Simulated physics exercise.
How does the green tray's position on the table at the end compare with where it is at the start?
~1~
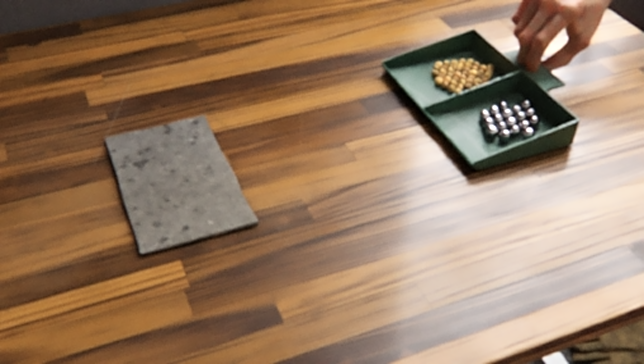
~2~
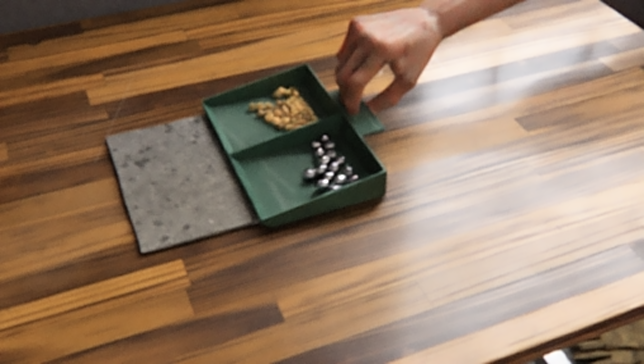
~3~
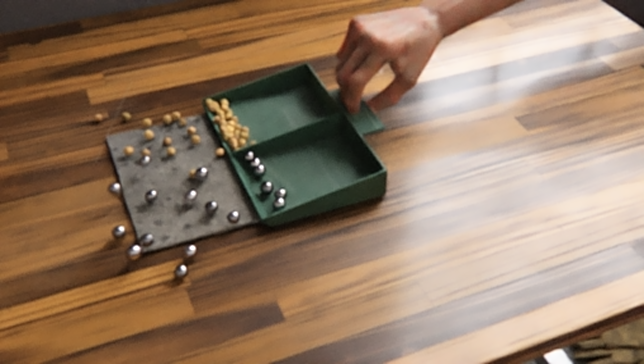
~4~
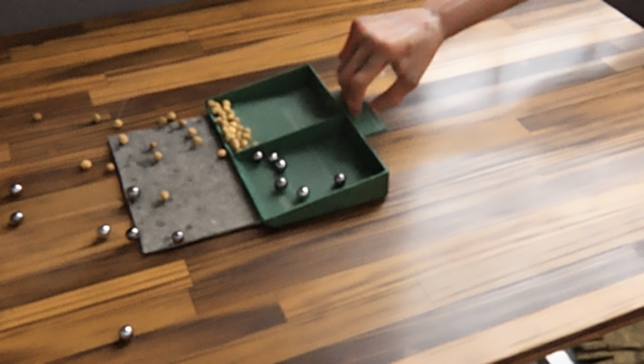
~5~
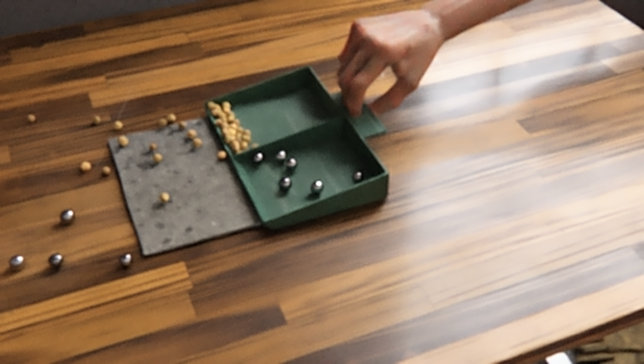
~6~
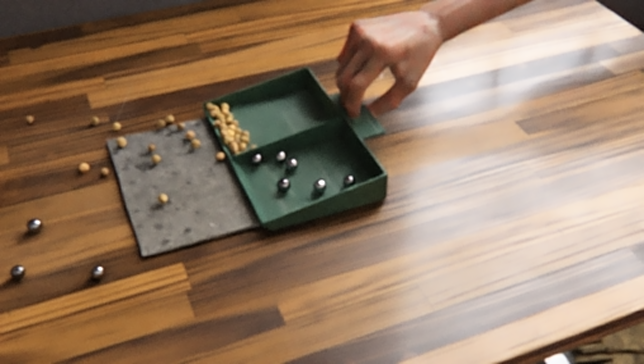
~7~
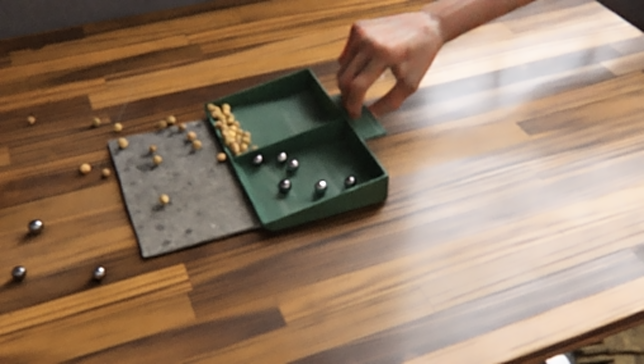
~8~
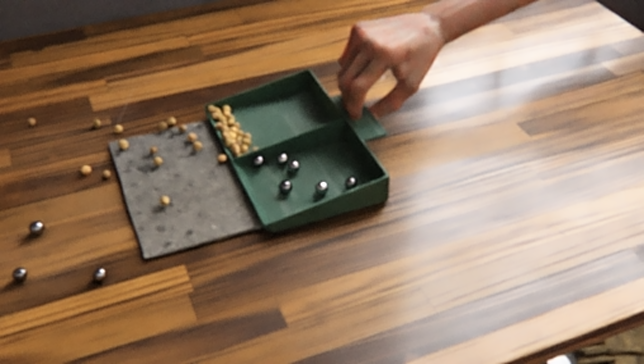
At the start the tray sits toward the upper right, well away from the gray slab. By the end it is farther left and a little closer to the viewer, resting right against the slab.
